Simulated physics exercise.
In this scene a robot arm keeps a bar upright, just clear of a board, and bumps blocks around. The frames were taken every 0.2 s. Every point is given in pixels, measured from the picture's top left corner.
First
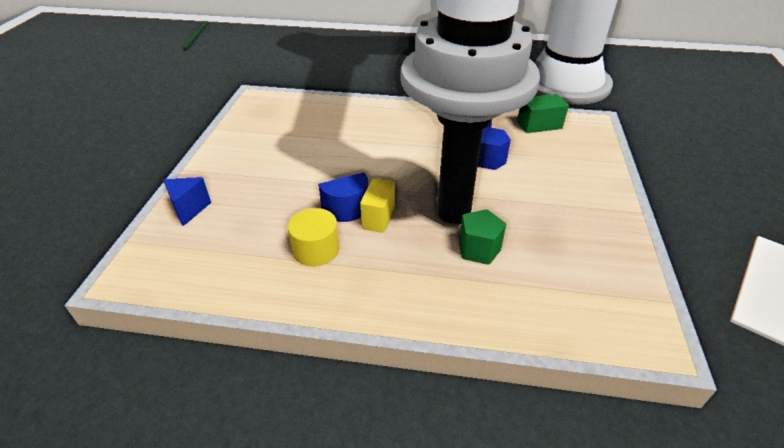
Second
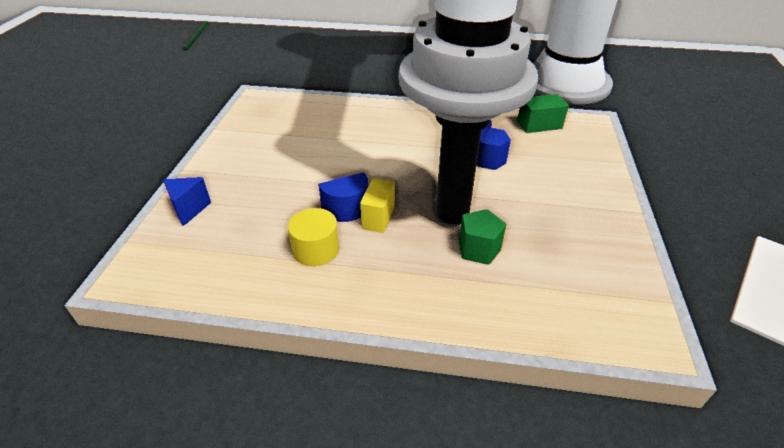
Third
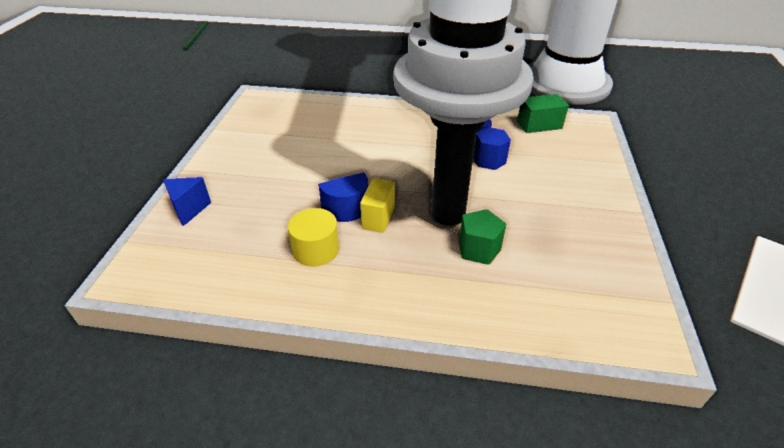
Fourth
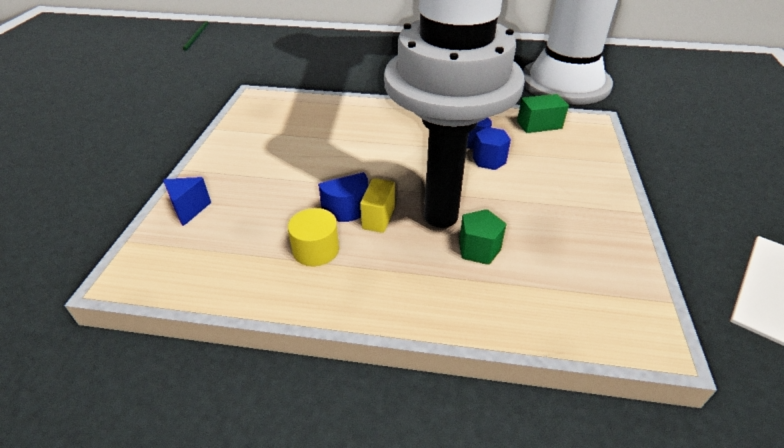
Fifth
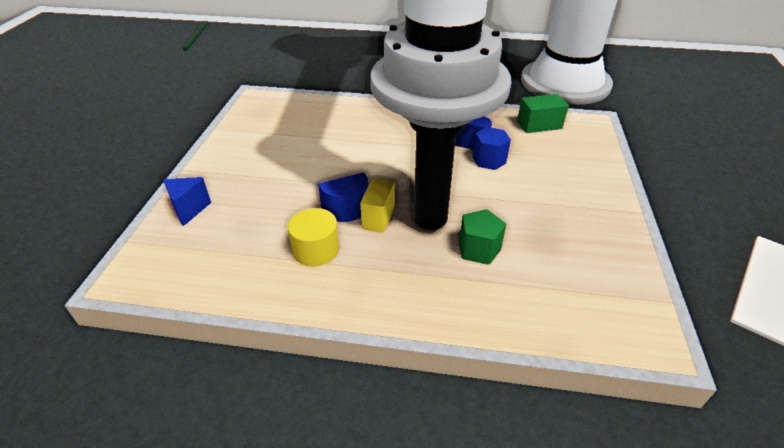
A robot arm with a black bar slid slowly a short way left across the wooden board, away from the green block toward the yellow and blue ones, while all the blocks stayed still.
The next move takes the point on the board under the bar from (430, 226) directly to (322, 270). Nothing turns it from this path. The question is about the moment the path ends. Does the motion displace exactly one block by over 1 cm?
My answer is yes.
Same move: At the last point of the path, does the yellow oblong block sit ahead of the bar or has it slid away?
In the end it is beside or behind the bar.
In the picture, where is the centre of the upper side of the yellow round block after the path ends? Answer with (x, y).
It is going to be at (288, 224).
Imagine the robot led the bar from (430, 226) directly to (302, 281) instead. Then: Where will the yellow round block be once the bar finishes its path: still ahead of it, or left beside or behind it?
The yellow round block slips off.
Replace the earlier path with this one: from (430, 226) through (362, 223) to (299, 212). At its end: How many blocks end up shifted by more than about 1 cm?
Two get moved.
On the path given first. One third of the way, bar at (395, 232); nothing pushed yet.
Two thirds of the way, bar at (359, 247); nothing pushed yet.
At the end, bar at (321, 263); yellow round block at (288, 224); yellow oblong block unmoved.
